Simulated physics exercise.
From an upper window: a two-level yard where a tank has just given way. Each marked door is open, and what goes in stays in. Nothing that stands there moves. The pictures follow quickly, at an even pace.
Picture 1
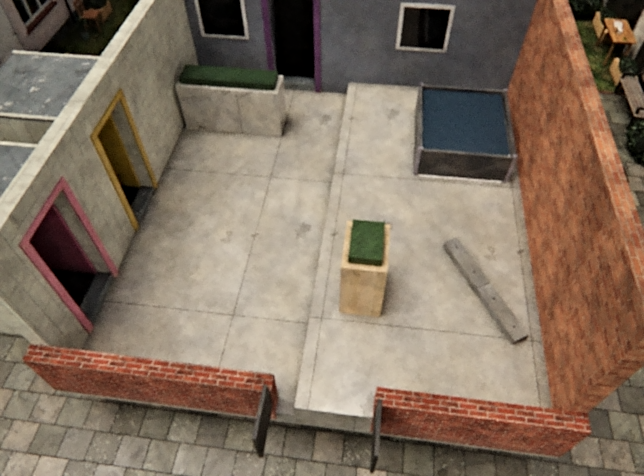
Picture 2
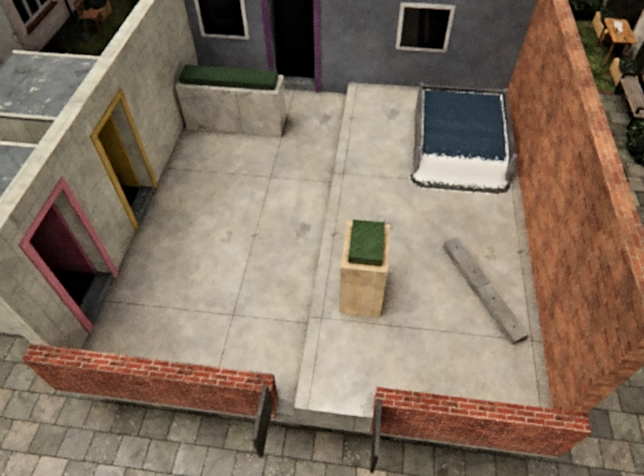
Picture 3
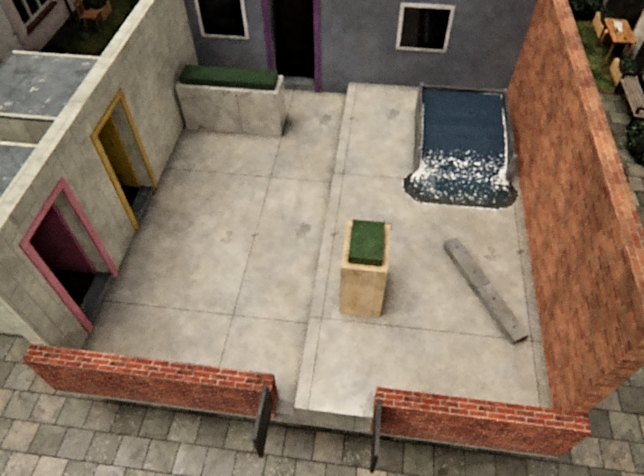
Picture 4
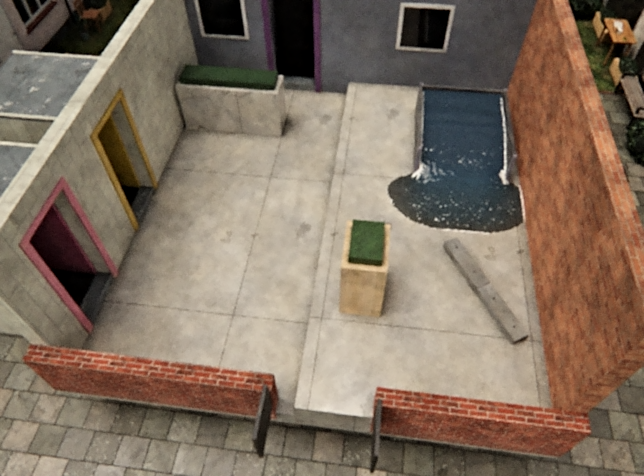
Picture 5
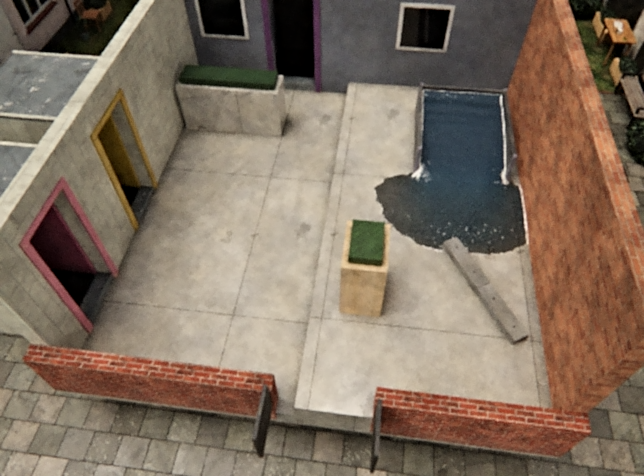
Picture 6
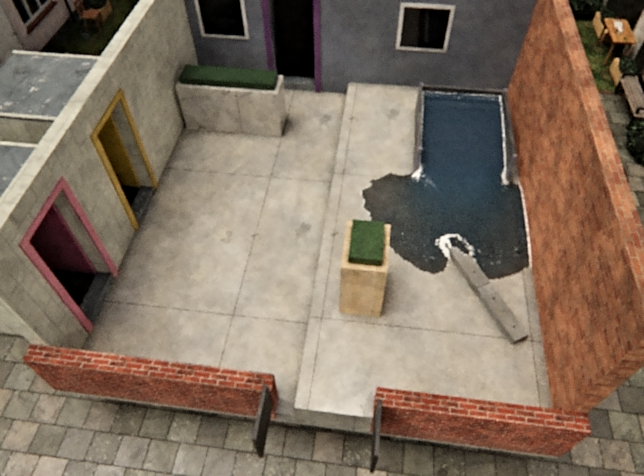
Walled concrete yard from above, water pouring out of an open tank, spreading across the paving and reaching a grey slab.
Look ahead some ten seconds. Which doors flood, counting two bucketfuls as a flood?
The purple door admits no more than that; the yellow door admits no more than that; the pink door admits no more than that.
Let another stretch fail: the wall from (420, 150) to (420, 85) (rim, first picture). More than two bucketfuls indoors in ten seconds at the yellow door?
One by one: The yellow one is over.
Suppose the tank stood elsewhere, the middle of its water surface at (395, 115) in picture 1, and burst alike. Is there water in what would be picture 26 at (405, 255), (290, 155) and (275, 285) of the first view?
In turn: Covered, free of water, covered.
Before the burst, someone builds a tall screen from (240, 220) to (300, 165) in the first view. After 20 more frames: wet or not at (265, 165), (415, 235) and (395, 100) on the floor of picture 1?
In turn: Free of water, under water, dry.
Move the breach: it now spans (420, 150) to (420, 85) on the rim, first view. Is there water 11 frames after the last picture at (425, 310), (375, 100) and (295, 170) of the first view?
As listed: Free of water, flooded, covered.
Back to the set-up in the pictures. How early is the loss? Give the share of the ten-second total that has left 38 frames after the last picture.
Roughly 70 per cent.
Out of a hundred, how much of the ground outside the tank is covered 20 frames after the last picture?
Near 40 in a hundred.
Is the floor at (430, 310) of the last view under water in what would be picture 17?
Answer: Under water.
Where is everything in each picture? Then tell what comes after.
The first picture shows still water in the open tank at (464, 122).
In the second picture, water pours out at (462, 170) and has run to (416, 181).
In the third picture, the front is at (412, 193), out from the gap at (461, 171).
In the fourth picture, the front is at (418, 219), out from the gap at (461, 171).
In the fifth picture, water pours out at (461, 171) and has run to (425, 242).
In the sixth picture, water pours out at (461, 172) and has run to (488, 276).
A moment on, water covers 20 % of the floor; the purple door not reached, the yellow door not reached, the pink door not reached.
Next, water covers 30 % of the floor; the purple door not reached, the yellow door not reached, the pink door not reached.
Then, water covers 40 % of the floor; the purple door not reached, the yellow door not reached, the pink door not reached.
Later, water covers 55 % of the floor; the purple door not reached, the yellow door wet at the sill, nothing in, the pink door wet at the sill, nothing in.
In the end, water covers 70 % of the floor; the purple door not reached, the yellow door wet at the sill, nothing in, the pink door wet at the sill, nothing in.
